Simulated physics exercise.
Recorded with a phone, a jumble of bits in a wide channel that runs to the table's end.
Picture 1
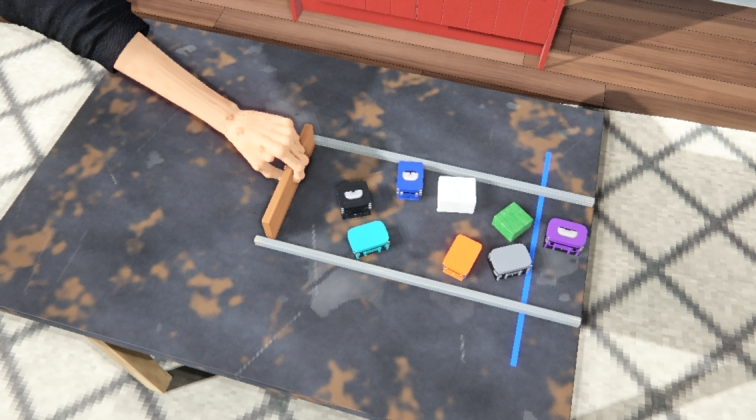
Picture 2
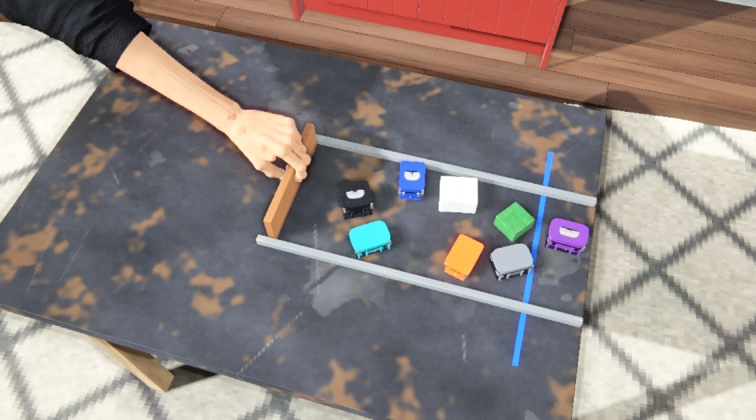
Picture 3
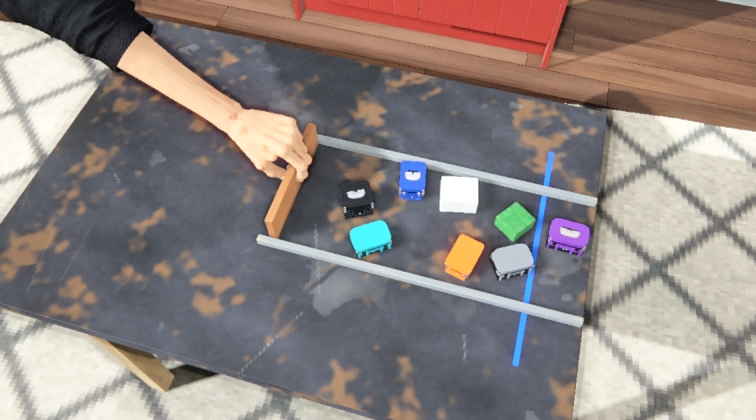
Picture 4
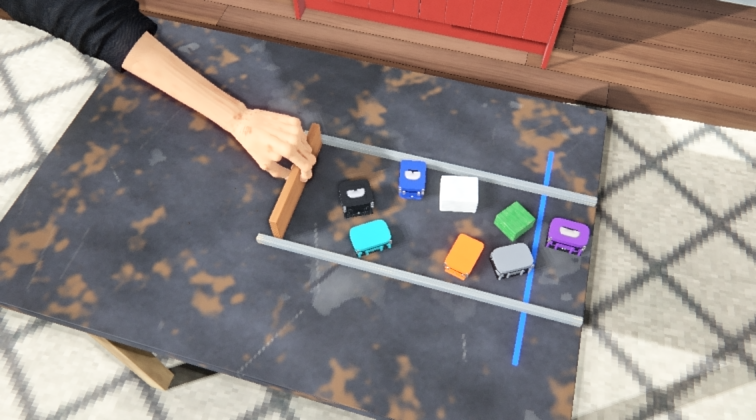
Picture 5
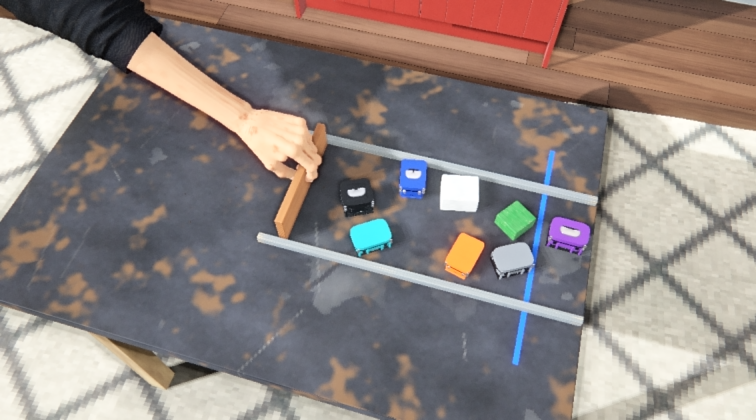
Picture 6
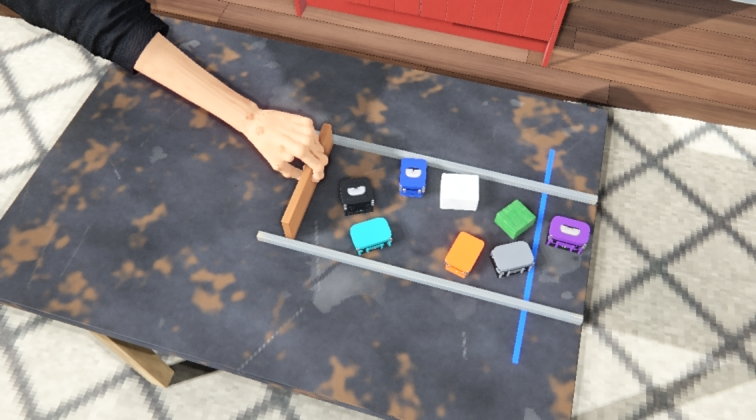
A hand slides a wooden board slightly right while the small coloured cases stay still.
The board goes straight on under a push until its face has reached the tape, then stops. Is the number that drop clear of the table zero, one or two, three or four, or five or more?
The push is going to knock three or four off the table.
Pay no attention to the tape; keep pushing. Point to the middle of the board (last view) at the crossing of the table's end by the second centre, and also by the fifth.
I'd say close to (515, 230), then close to (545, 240).
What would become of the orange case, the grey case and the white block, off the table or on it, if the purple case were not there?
The orange case stays put, the grey case goes down, the white block stays put.
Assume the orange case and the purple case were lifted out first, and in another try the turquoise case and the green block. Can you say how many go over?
1, then 1.
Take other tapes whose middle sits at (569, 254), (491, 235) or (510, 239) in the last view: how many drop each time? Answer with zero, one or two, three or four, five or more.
Lab note - fallen per tape, in order: Five or over / either one or two / one to two.
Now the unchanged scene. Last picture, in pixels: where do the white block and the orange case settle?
The white block stops around (587, 225); the orange case around (583, 283).
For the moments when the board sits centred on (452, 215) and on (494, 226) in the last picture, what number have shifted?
Tally at point one: 7; at point two: 8.
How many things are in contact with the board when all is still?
At rest, 3 are in contact.
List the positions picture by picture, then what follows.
Purple case (565, 237); grey case (509, 262); green block (513, 222); board (290, 180); tape (533, 248), in the first frame.
Grey case (511, 262); black case (356, 199), in the second frame.
Green block (515, 222); turquoise case (371, 239), in the third frame.
Purple case (567, 237); blue case (412, 180), in the fourth frame.
Grey case (512, 261); orange case (464, 256), in the fifth frame.
Purple case (567, 235); grey case (512, 259); green block (515, 219); board (309, 180); tape (536, 246), in the sixth frame.
Soon after, none off yet; purple case at rest near (567, 235); grey case at rest near (512, 259); green block at rest near (515, 219).
Then, none off yet; purple case moving near (576, 236); grey case moved about its own width near (539, 265); green block moved about its own width near (544, 230).
At rest, the number that fall off is three or four; fallen, green block, grey case and purple case.
